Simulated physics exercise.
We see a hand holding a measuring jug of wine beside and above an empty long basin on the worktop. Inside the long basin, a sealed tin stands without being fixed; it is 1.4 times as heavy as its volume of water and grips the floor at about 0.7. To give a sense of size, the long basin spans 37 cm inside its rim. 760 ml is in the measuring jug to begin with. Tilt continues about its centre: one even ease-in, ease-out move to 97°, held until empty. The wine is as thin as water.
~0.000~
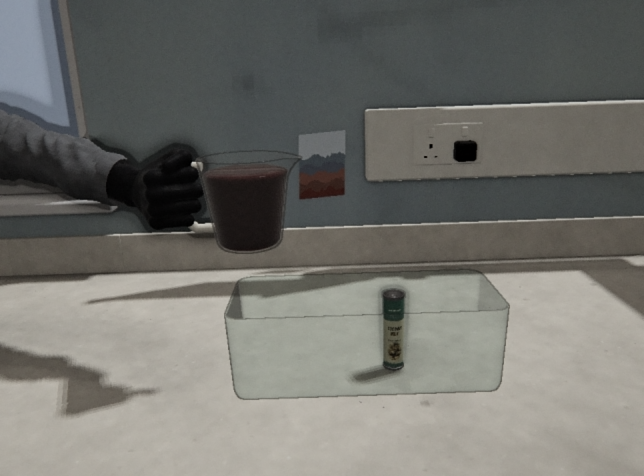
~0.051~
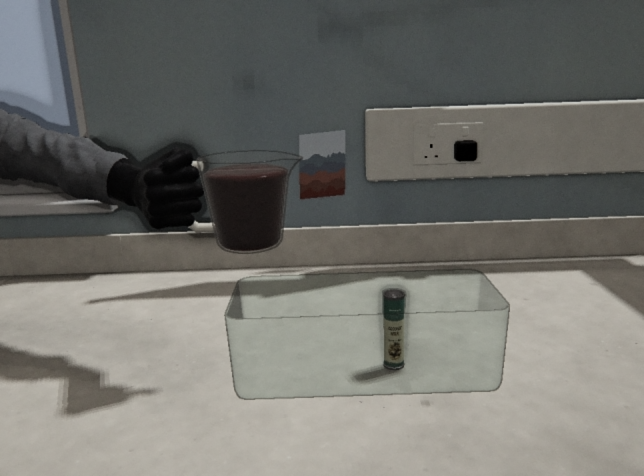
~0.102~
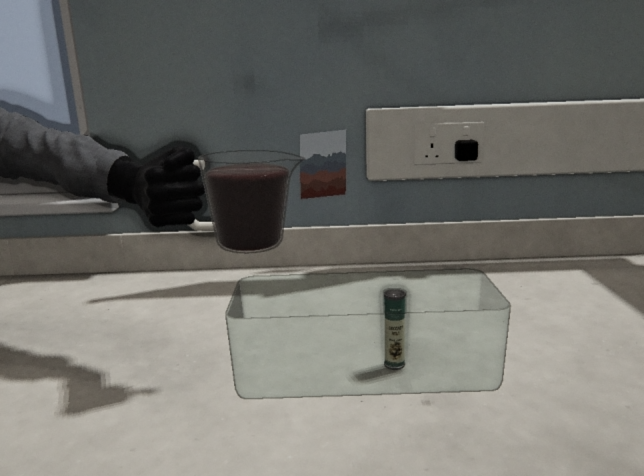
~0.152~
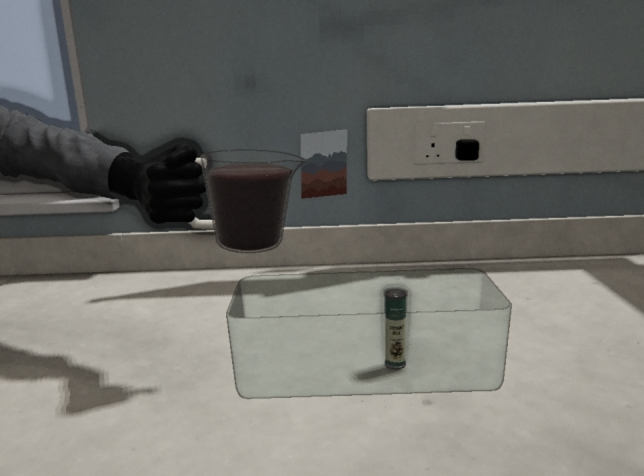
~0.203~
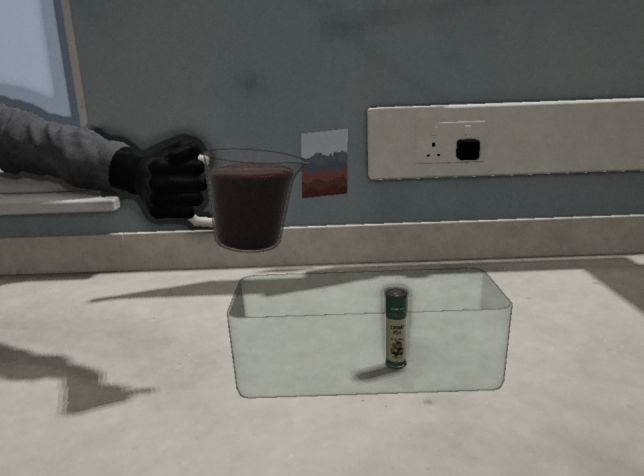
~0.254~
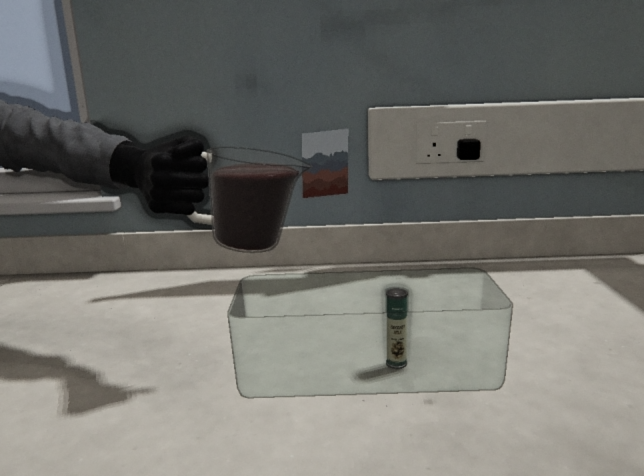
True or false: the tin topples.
False.
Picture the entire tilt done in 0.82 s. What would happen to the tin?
In that case the tin stays vertical.
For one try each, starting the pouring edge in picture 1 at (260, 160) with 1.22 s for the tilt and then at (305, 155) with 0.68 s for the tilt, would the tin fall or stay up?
Try 1: Still standing; try 2: Still standing.
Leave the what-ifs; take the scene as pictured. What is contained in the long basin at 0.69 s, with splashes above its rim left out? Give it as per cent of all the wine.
5 %, roughly.
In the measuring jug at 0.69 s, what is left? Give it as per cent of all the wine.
I'd estimate some 78 % remains.
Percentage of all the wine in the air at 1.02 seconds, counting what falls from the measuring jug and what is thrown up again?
Roughly 16 %.
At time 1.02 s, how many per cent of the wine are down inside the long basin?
The share is close to 56 percent.
After 0.69 s the tilt is 59° and 79 per cent is still to pour; the tin stands where it began.
After 1.02 s the tilt is 90° and 28 per cent is still to pour; the tin stands where it began.
After 1.35 s the tilt is 97° and 2 per cent is still to pour; the tin stands where it began.
After 1.72 s the tilt is 97° and 0 per cent is still to pour; the tin stands where it began.
In the end the tin stands where it began.
